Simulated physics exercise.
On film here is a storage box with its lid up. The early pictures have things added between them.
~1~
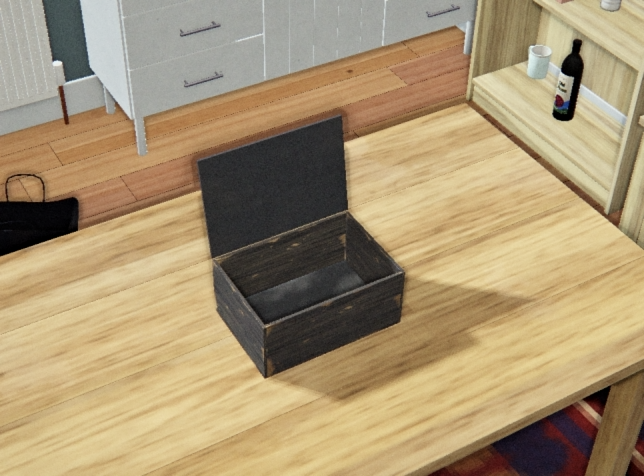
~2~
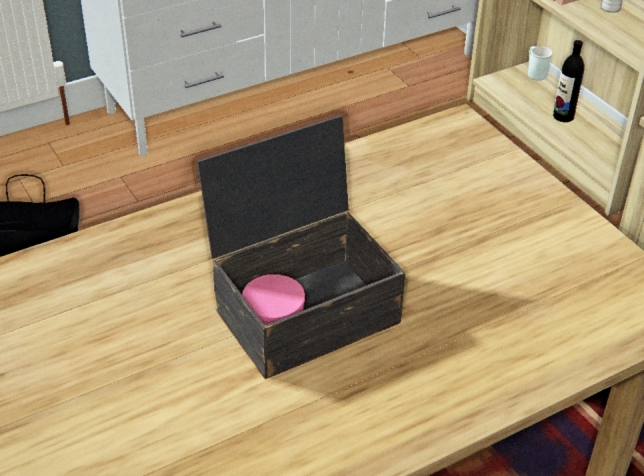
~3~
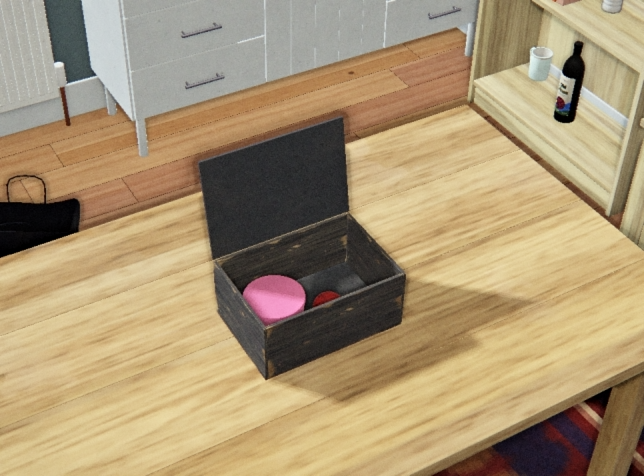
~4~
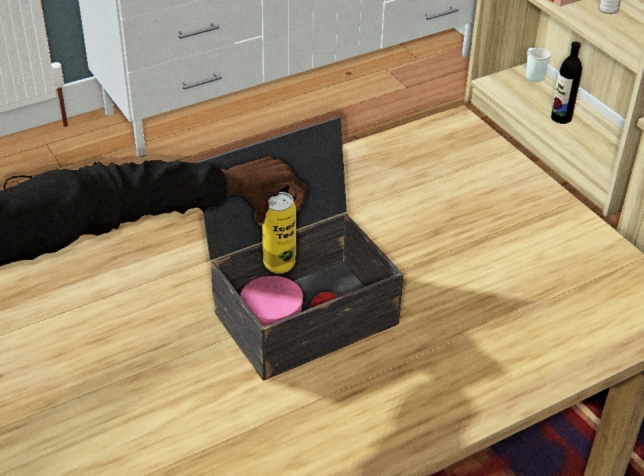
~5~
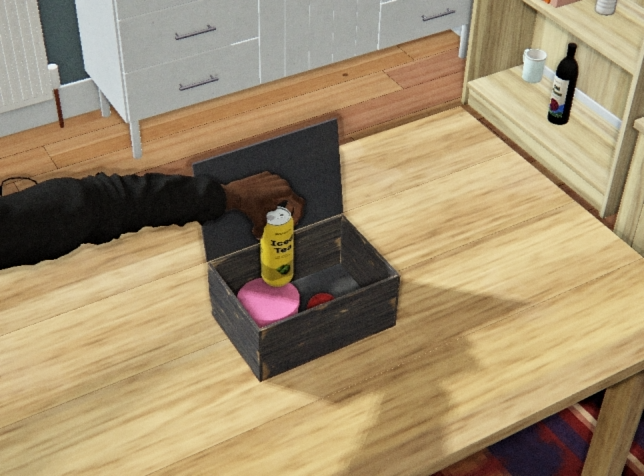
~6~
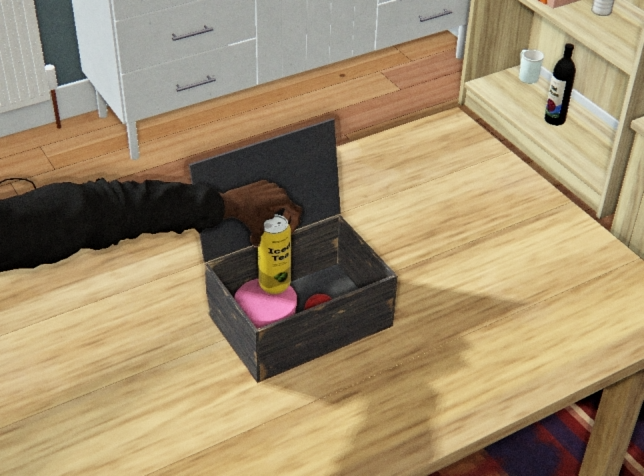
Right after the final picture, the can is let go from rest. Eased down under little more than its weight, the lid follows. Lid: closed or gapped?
Gapped.
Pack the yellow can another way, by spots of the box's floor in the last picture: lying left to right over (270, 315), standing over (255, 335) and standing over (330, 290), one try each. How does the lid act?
Try 1: Lid stays raised; try 2: Lid stays raised; try 3: Lid stays raised.
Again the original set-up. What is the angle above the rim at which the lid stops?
Angle: About 18°.
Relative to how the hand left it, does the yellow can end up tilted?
After all that, it finishes out of line.
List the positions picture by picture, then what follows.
In the first picture, the last thing is not in view yet.
In the second picture, the last thing is not in view yet; pink tub (274, 310).
In the third picture, the last thing is not in view yet; pink tub (274, 311).
The fourth picture shows still above its spot; yellow can (279, 234); pink tub (272, 311).
The fifth picture shows still above its spot; yellow can (277, 248).
The sixth picture shows put in, still held; yellow can (274, 256).
Then, 1.40 s after the last picture, lid 72° above the rim.
Then, 2.00 s after the last picture, lid 42° above the rim; yellow can tipped 31° from how it was near (286, 269).
At rest, lid 18° above the rim; tipped over in the box, yellow can; the other 2 in place. Seen from the same camera at the end, yellow can near (297, 290).
